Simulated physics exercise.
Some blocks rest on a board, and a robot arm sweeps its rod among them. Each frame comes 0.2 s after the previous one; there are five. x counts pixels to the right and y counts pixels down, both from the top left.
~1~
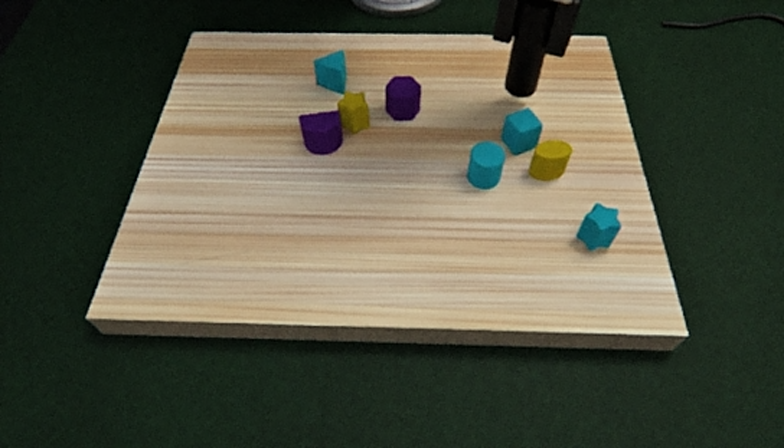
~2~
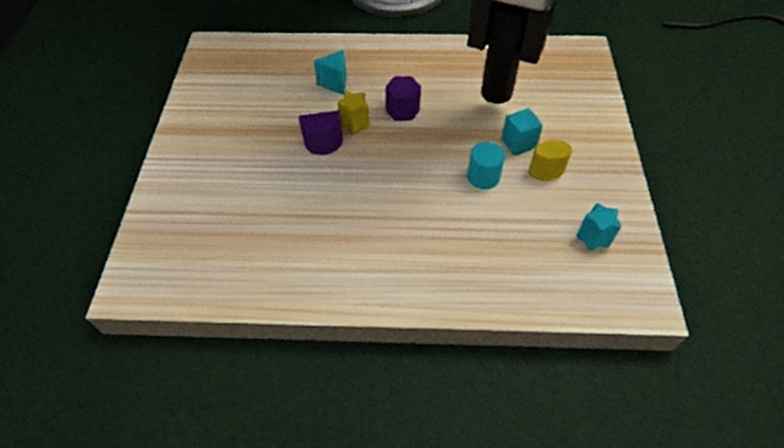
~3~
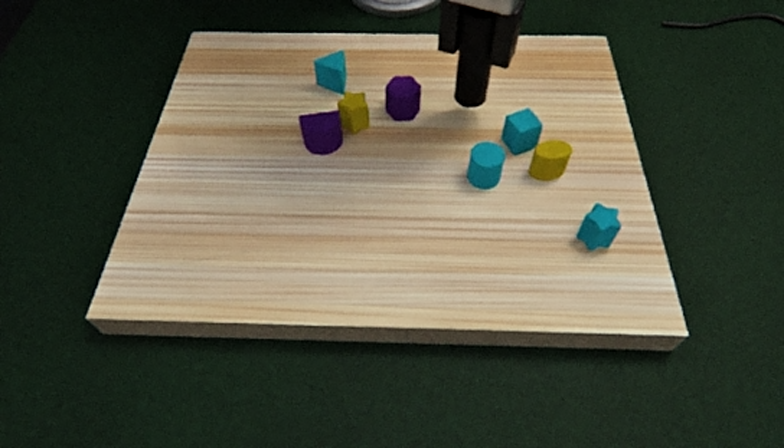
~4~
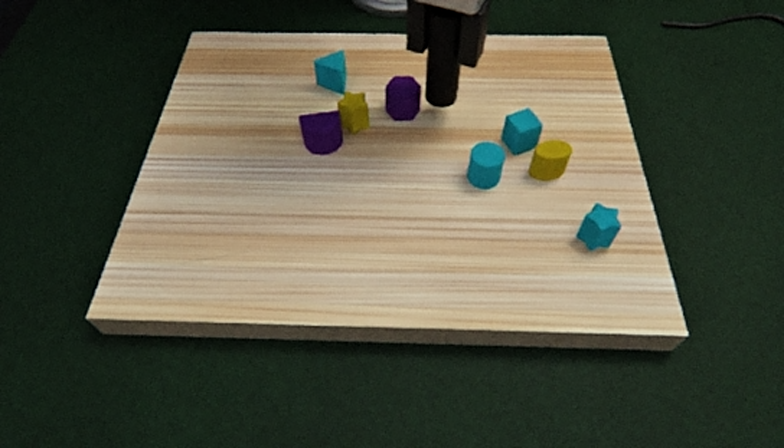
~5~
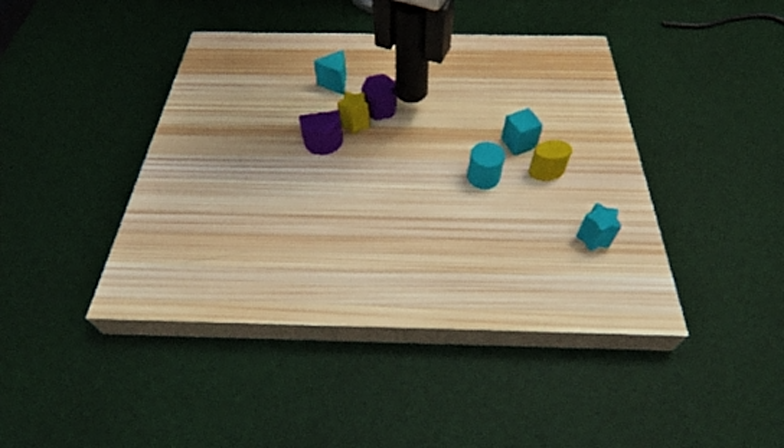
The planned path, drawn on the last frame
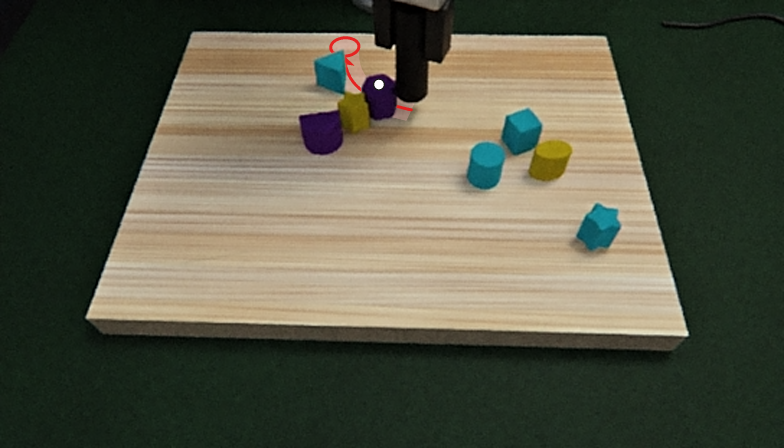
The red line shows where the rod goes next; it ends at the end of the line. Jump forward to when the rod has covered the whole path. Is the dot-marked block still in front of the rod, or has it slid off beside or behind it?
At the end of the path, the rod has already lost the dot-marked block, which lies beside or behind it.
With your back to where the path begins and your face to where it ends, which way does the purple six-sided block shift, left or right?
It gets pushed left.
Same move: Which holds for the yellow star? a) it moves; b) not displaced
I'll go with a - it moves.
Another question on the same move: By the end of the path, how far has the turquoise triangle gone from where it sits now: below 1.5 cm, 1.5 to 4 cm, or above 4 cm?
It falls in the 1.5 to 4 cm band.
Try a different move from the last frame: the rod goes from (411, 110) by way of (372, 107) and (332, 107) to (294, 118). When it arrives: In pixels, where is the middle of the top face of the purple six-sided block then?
Its top middle: (267, 78).
The line goes from (411, 110) through (372, 97) and (348, 74) to (345, 47); the dot is on the purple six-sided block.
The first path, step by step. One third of the way, rod (371, 79); turquoise triangle (327, 59), turned 30° clockwise; yellow star (339, 99), turned 60° anticlockwise; purple six-sided block (338, 78), turned 35° anticlockwise.
Two thirds of the way, rod (346, 56); turquoise triangle (317, 55); yellow star (339, 99), turned 60° anticlockwise; purple six-sided block (331, 77), turned 55° anticlockwise.
At the end, rod (343, 29); purple half-round block unmoved; turquoise triangle (317, 54); yellow star (339, 99), turned 60° anticlockwise; purple six-sided block (331, 77), turned 55° anticlockwise.
